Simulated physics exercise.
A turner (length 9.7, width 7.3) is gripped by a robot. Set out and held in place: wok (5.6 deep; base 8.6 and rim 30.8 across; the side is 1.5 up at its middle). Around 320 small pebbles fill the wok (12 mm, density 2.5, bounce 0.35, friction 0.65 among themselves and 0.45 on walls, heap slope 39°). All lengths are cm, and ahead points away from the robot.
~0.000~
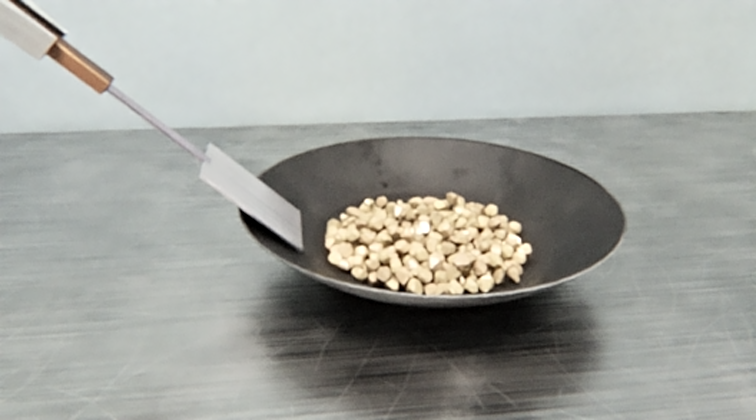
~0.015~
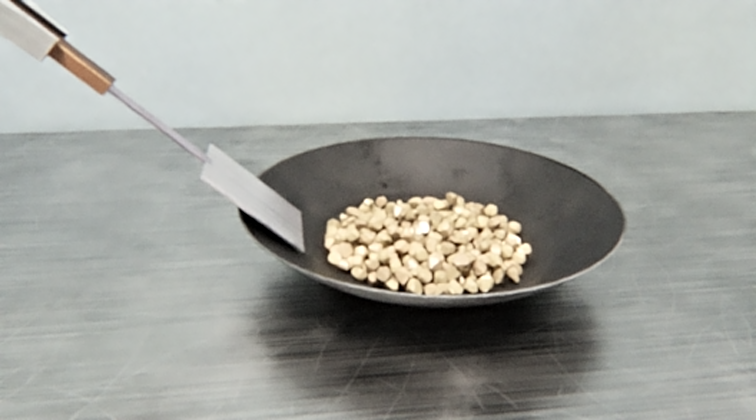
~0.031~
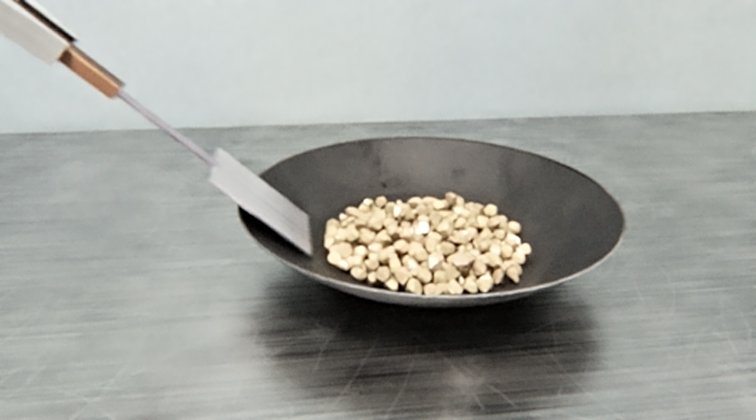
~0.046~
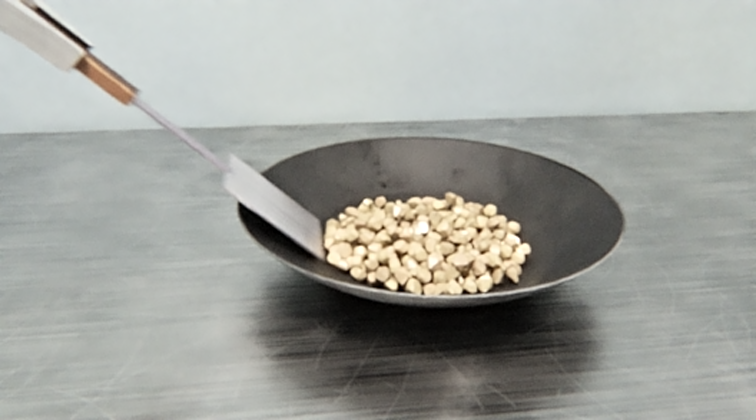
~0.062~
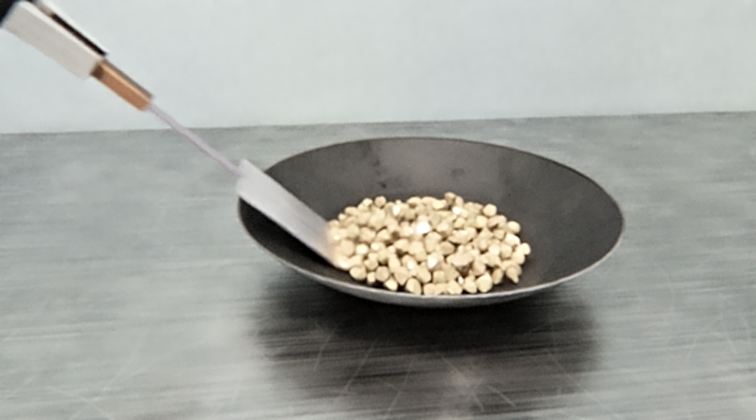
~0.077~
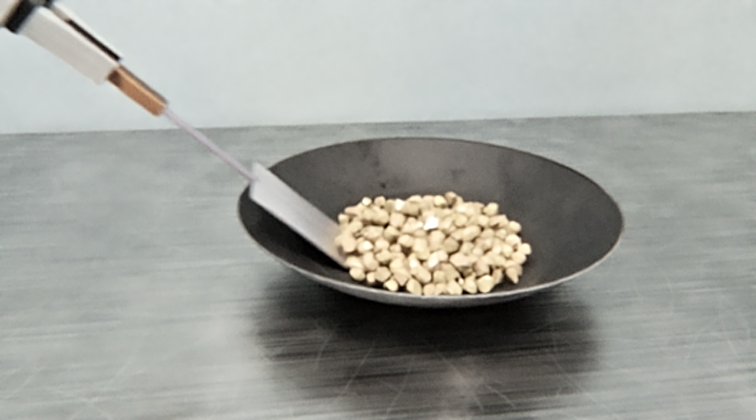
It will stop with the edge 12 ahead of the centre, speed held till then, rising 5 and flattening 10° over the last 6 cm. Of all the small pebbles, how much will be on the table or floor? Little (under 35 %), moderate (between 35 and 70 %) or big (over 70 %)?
Share on the table or floor: Little (under 35 %).
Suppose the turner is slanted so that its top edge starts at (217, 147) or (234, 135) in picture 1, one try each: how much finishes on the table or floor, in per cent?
About 25 and 25 per cent.
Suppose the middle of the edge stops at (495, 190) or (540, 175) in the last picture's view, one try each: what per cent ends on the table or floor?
Some 0 and 10 per cent.
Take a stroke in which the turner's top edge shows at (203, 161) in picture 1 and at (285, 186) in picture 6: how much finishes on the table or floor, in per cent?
Some 40 per cent.
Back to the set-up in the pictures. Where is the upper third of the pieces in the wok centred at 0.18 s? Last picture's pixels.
Near (514, 218).
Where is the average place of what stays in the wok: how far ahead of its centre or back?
About 5.0 cm ahead.
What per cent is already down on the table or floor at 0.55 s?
Some 20 per cent.
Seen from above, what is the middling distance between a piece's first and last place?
Some 8 cm.
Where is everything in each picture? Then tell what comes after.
Turner top edge at (205, 159), sloping 43°; upper third of the load around (435, 233), from x 330 to 525, top at y 200; 316 in the wok, in the first picture.
Turner top edge at (206, 160), sloping 43°; upper third of the load around (435, 233), from x 330 to 525, top at y 200, in the second picture.
Turner top edge at (214, 164), sloping 43°; upper third of the load around (434, 233), from x 330 to 525, top at y 200, in the third picture.
Turner top edge at (227, 170), sloping 43°; upper third of the load around (434, 233), from x 330 to 520, top at y 200, in the fourth picture.
Turner top edge at (241, 175), sloping 43°; upper third of the load around (433, 234), from x 335 to 520, top at y 200, in the fifth picture.
Turner top edge at (254, 179), sloping 43°; upper third of the load around (432, 233), from x 345 to 520, top at y 200; 316 in the wok, in the sixth picture.
By 0.18 s, sloping 43°, highest piece 5 above the table; 316 in the wok.
By 0.29 s, sloping 41°, highest piece 8 above the table; 312 in the wok, 4 on the blade or in flight.
By 0.55 s, sloping 33°, highest piece 8 above the table; 233 in the wok, 67 on the table or floor, 16 on the blade or in flight.
By 1.60 s, sloping 33°, highest piece 5 above the table; 233 in the wok, 83 on the table or floor.
Final count, 233 in the wok, 83 on the table or floor. That is 26 % on the table or floor.
